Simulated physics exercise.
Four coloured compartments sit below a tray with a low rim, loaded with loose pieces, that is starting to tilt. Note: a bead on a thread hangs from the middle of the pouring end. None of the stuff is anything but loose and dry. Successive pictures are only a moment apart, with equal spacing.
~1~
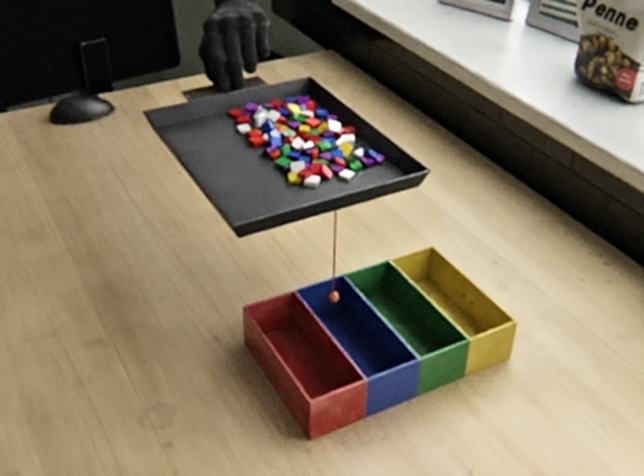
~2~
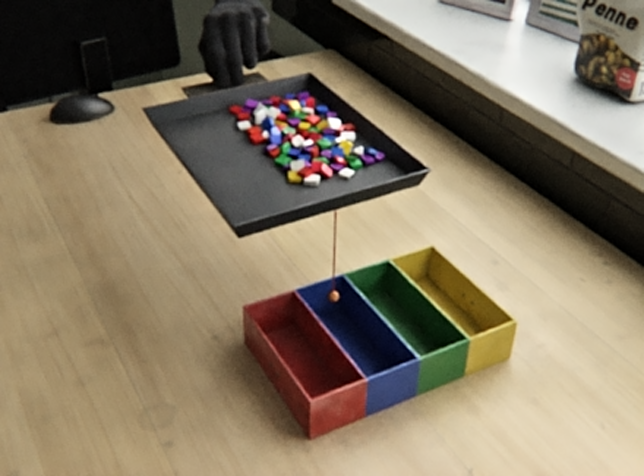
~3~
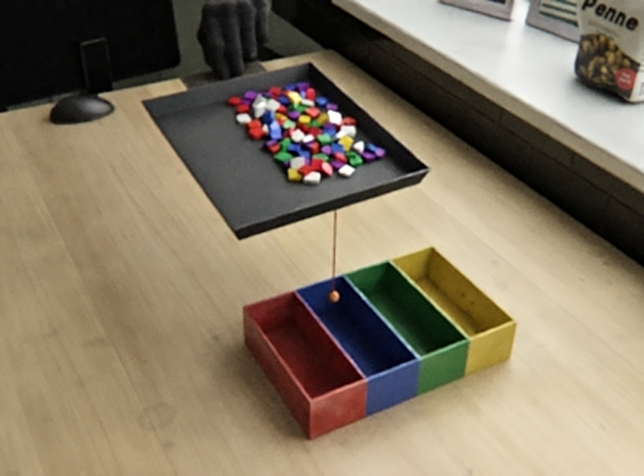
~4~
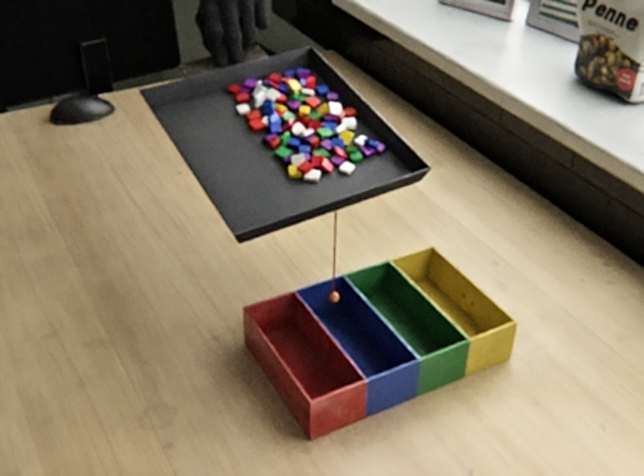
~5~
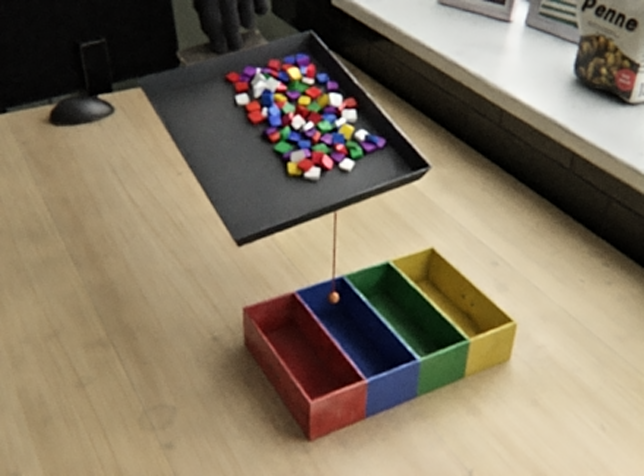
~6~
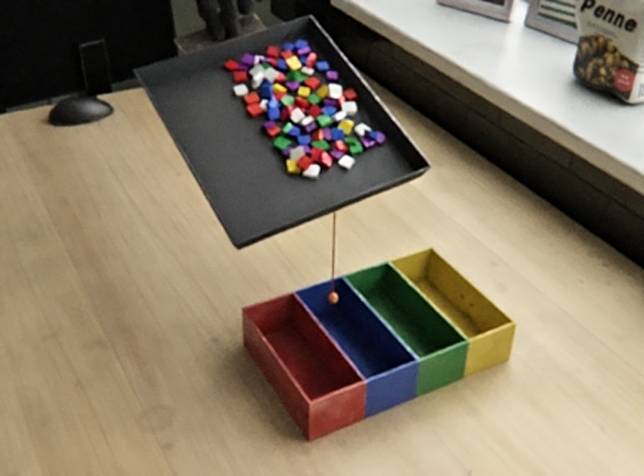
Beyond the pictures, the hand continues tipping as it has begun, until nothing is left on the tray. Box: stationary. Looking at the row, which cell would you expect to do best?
I would expect the red cell to do best.
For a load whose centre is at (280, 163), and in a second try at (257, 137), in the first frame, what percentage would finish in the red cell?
The first start gives 30 percent and the second 40 percent.
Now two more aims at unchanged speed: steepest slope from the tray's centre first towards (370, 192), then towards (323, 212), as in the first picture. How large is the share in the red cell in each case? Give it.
The first comes to 0 %, while the second comes to 20 %.
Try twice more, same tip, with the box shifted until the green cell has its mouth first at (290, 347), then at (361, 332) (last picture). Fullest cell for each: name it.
For the first spot I'd say the green cell, and for the second spot the red cell.
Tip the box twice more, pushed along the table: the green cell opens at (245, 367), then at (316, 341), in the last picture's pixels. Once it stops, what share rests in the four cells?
Close to 100 in a hundred, followed by close to 100 in a hundred.
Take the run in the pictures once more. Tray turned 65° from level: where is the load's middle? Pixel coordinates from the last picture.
The middle of the load sits near (271, 234).
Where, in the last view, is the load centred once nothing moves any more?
I'd place the middle at about (257, 391).
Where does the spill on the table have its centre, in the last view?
Roughly at pixel (236, 398).
Soon, tray tipped steeply; most on the tray; a stray few in the red cell; about a quarter falling or outside the box.
A while on, tray tipped past a quarter turn; a stray few on the tray; about a third in the red cell; a small part in the blue cell; about two thirds falling or outside the box.
Towards the end, tray tipped past a quarter turn; about a third in the red cell; a small part in the blue cell; about two thirds falling or outside the box.
Finally, tray tipped past a quarter turn; about a third in the red cell; a small part in the blue cell; none in the green cell; none in the yellow cell; about two thirds outside the box.
